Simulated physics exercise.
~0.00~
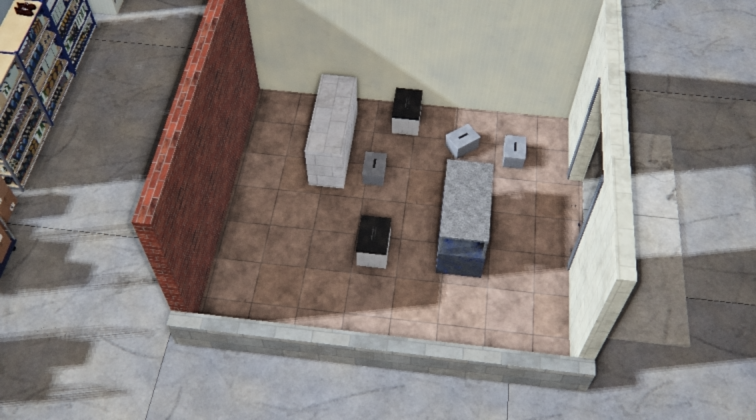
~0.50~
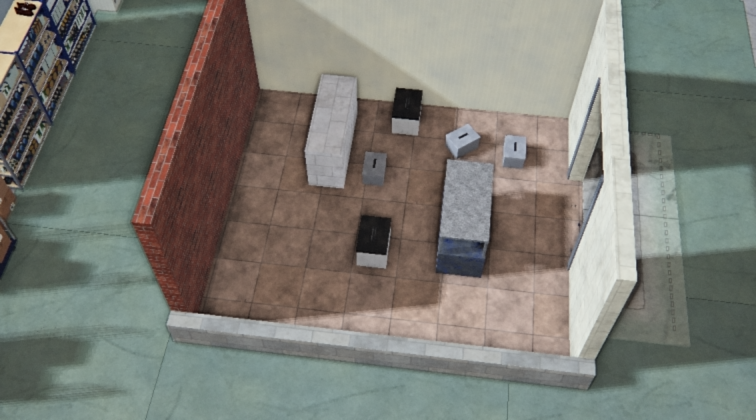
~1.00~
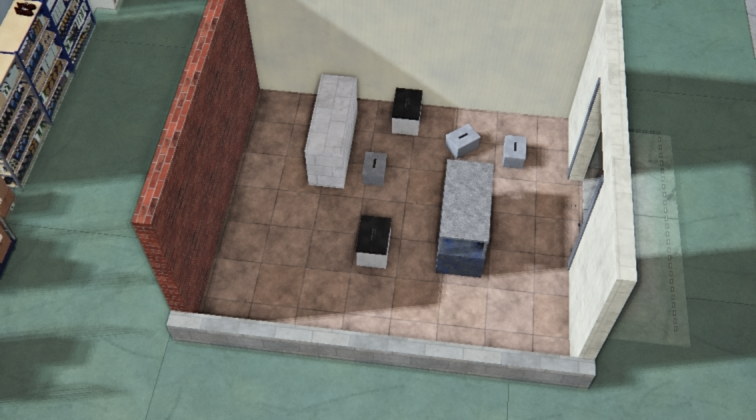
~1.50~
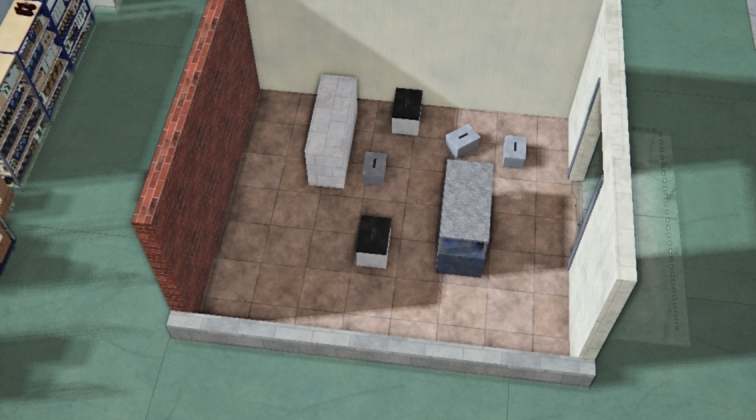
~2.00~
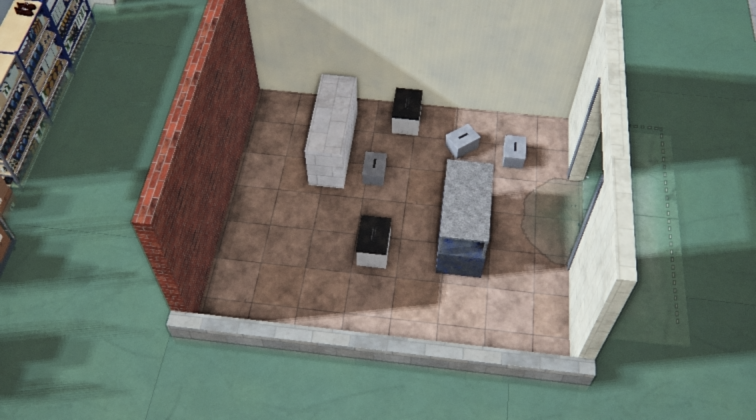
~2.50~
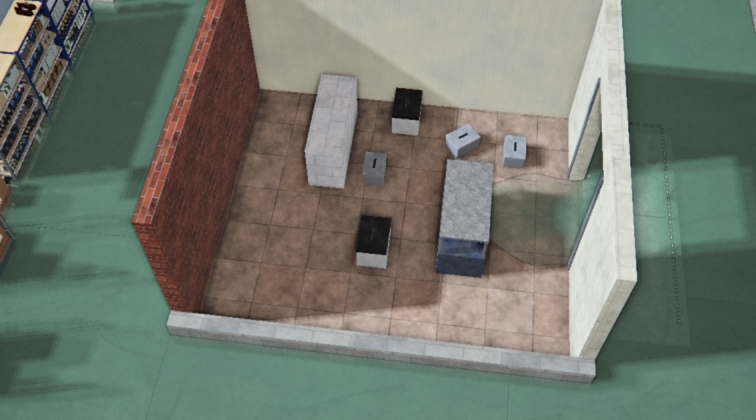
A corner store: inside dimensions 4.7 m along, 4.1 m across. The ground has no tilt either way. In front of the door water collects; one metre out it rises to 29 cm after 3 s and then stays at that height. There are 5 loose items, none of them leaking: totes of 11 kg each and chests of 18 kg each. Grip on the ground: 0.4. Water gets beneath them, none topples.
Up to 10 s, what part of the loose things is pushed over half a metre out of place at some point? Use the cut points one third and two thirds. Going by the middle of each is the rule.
It falls at two thirds or above.
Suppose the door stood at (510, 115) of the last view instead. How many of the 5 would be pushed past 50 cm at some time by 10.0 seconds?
Then 3 of them would.
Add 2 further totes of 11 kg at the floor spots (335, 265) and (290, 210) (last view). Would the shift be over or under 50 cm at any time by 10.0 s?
So the first ends up beyond that distance while the second ends up within that distance.
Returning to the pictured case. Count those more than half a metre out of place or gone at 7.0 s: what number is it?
I count 3 of them.
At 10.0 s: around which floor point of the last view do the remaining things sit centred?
The average lands around (387, 219).
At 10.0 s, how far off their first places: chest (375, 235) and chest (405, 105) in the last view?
Net displacement, in order: 120 cm; 50 cm.
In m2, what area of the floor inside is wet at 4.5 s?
About 8.5 m2.
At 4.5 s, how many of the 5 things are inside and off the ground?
0.
After 3.5 s 0 of 5 are over 50 cm from their spots; 0 afloat.
After 4.5 s 1 of 5 are over 50 cm from their spots; 0 afloat.
After 7.0 s 3 of 5 are over 50 cm from their spots; 2 afloat.
After 10.0 s 4 of 5 are over 50 cm from their spots, and 4 have been at some point; 5 afloat.
